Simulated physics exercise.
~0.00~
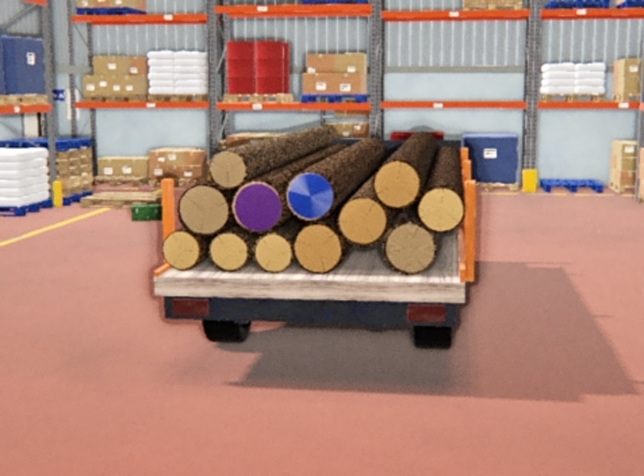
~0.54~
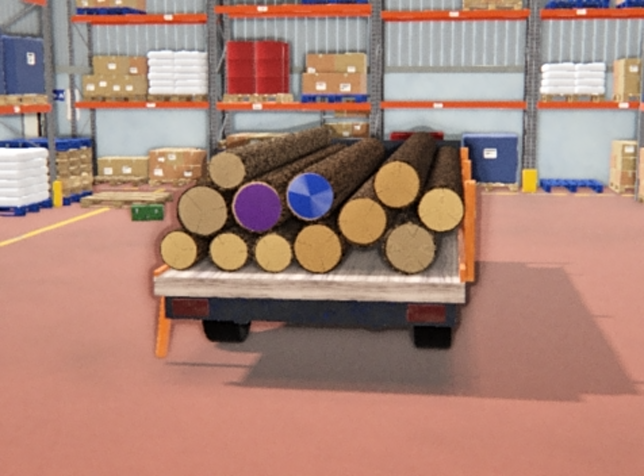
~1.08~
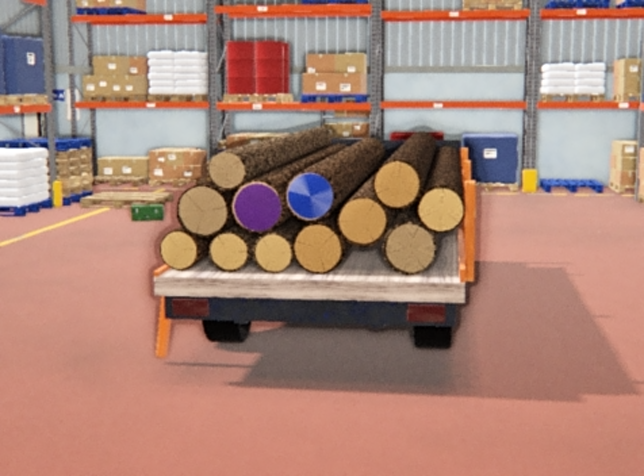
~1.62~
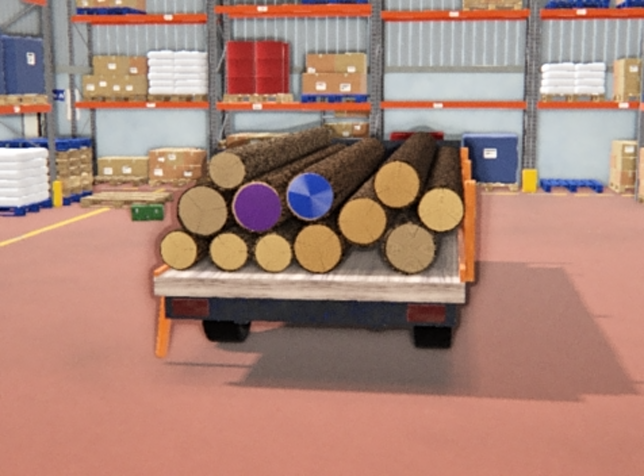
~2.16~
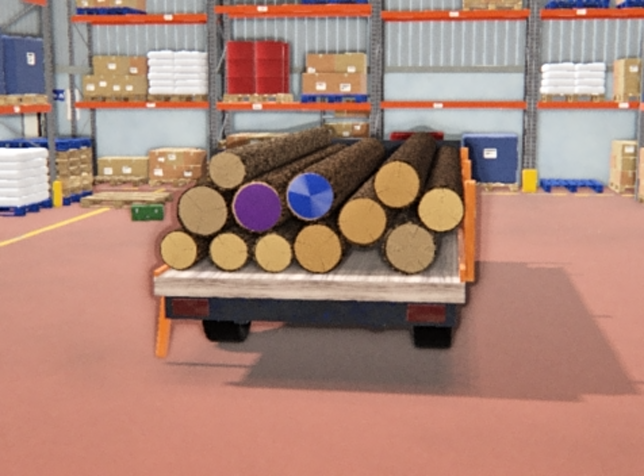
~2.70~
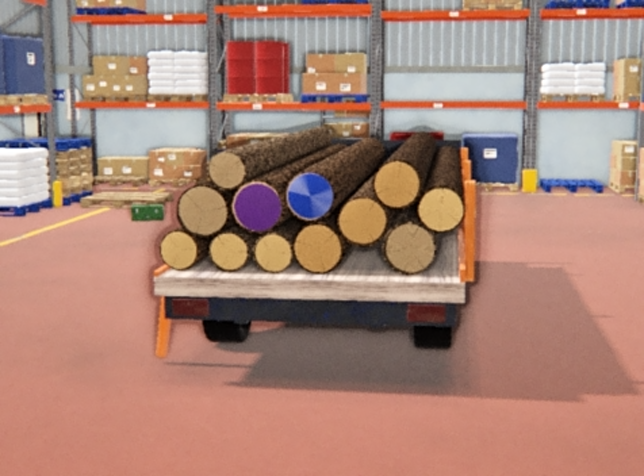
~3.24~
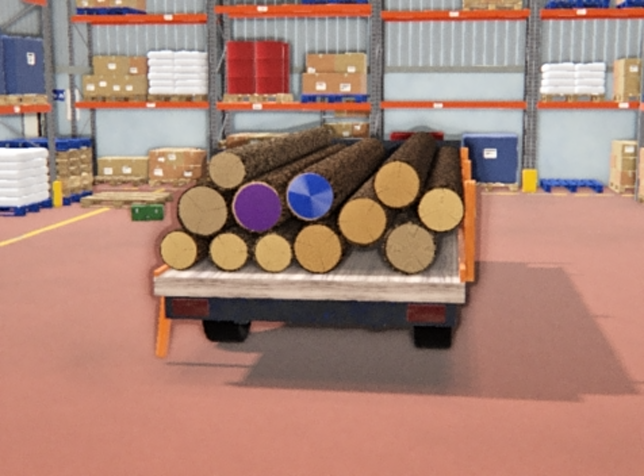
In a warehouse, a parked flatbed trailer held a pile of logs, one with a purple end and one with a blue end, when the orange post on its left side swung down, yet the logs stayed piled on the deck.
